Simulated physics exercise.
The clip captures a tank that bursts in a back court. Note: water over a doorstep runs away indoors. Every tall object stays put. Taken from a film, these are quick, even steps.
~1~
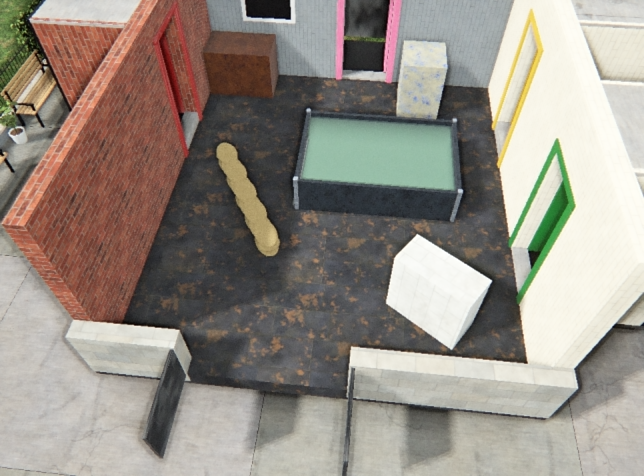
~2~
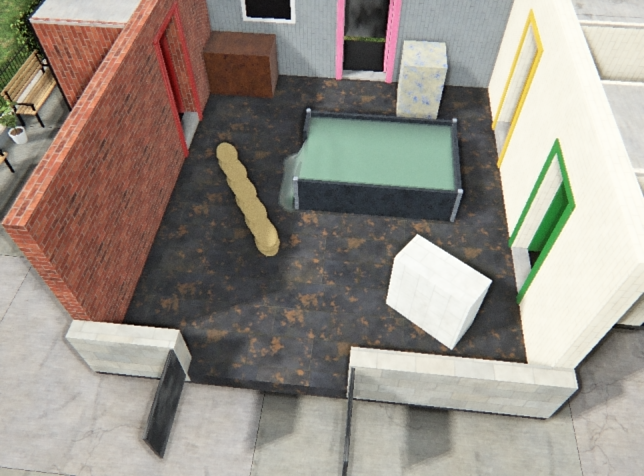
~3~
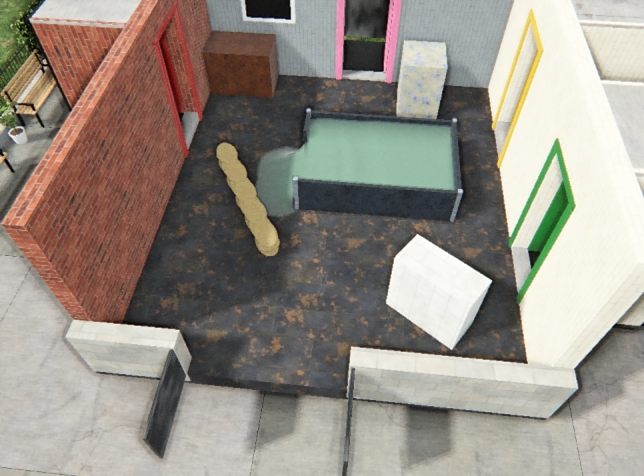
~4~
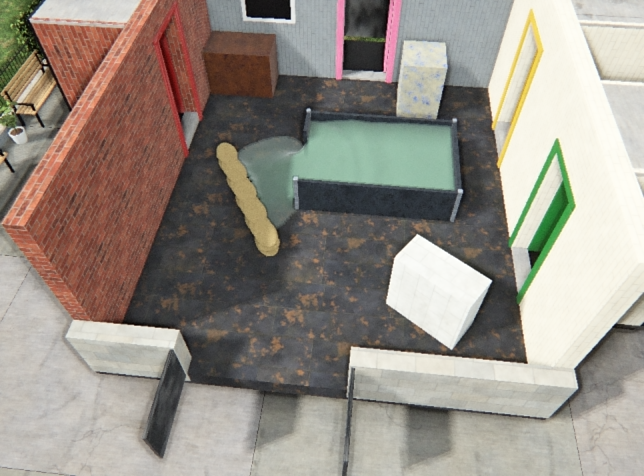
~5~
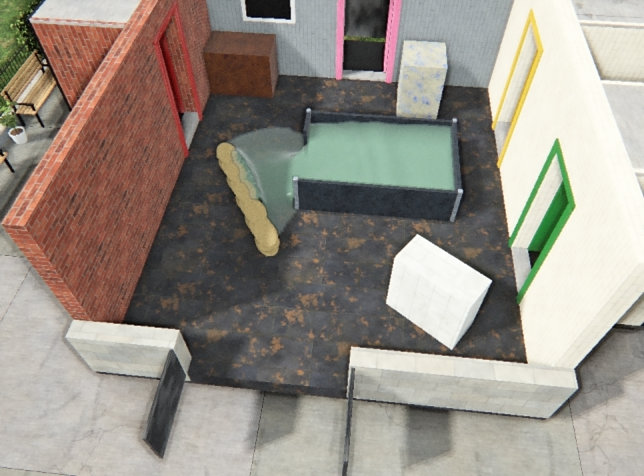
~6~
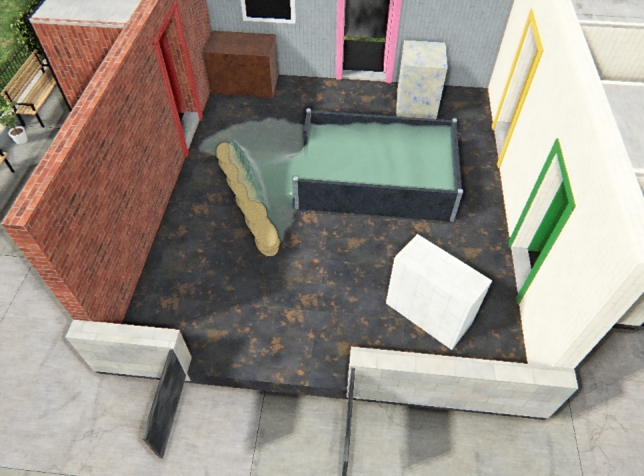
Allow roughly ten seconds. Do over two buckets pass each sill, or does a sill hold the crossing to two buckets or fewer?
The yellow door holds it to two or fewer; the pink door passes over two; the green door passes over two; the red door holds it to two or fewer.
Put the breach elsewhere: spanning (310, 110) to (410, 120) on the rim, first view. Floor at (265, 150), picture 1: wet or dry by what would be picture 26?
By then I'd expect it to be drenched.
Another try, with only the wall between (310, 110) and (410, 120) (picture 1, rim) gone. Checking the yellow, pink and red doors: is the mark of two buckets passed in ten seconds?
In that case the yellow door undershoots, while the pink door overshoots and the red door undershoots.
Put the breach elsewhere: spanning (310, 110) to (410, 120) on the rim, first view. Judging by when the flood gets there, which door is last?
Last: The green one.
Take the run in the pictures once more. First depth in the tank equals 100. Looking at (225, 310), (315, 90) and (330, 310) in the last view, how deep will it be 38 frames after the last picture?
Going place by place: 4 %, 12 % and 4 %.
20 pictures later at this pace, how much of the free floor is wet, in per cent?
By my count, 60 percent.
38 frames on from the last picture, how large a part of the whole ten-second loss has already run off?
I'd say about 35 per cent.
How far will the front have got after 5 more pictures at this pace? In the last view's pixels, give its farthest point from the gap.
Roughly (211, 93).
A moment on, water covers 20 % of the floor; the yellow door not reached, the pink door not reached, the green door not reached, the red door wet at the sill, nothing in.
Next, water covers 40 % of the floor; the yellow door not reached, the pink door not reached, the green door not reached, the red door wet at the sill, nothing in.
Then, water covers 60 % of the floor; the yellow door not reached, the pink door under two buckets in, the green door under two buckets in, the red door under two buckets in.
Later, water covers 90 % of the floor; the yellow door wet at the sill, nothing in, the pink door over two buckets in, the green door over two buckets in, the red door under two buckets in.
In the end, water covers 95 % of the floor; the yellow door wet at the sill, nothing in, the pink door over two buckets in, the green door over two buckets in, the red door under two buckets in.
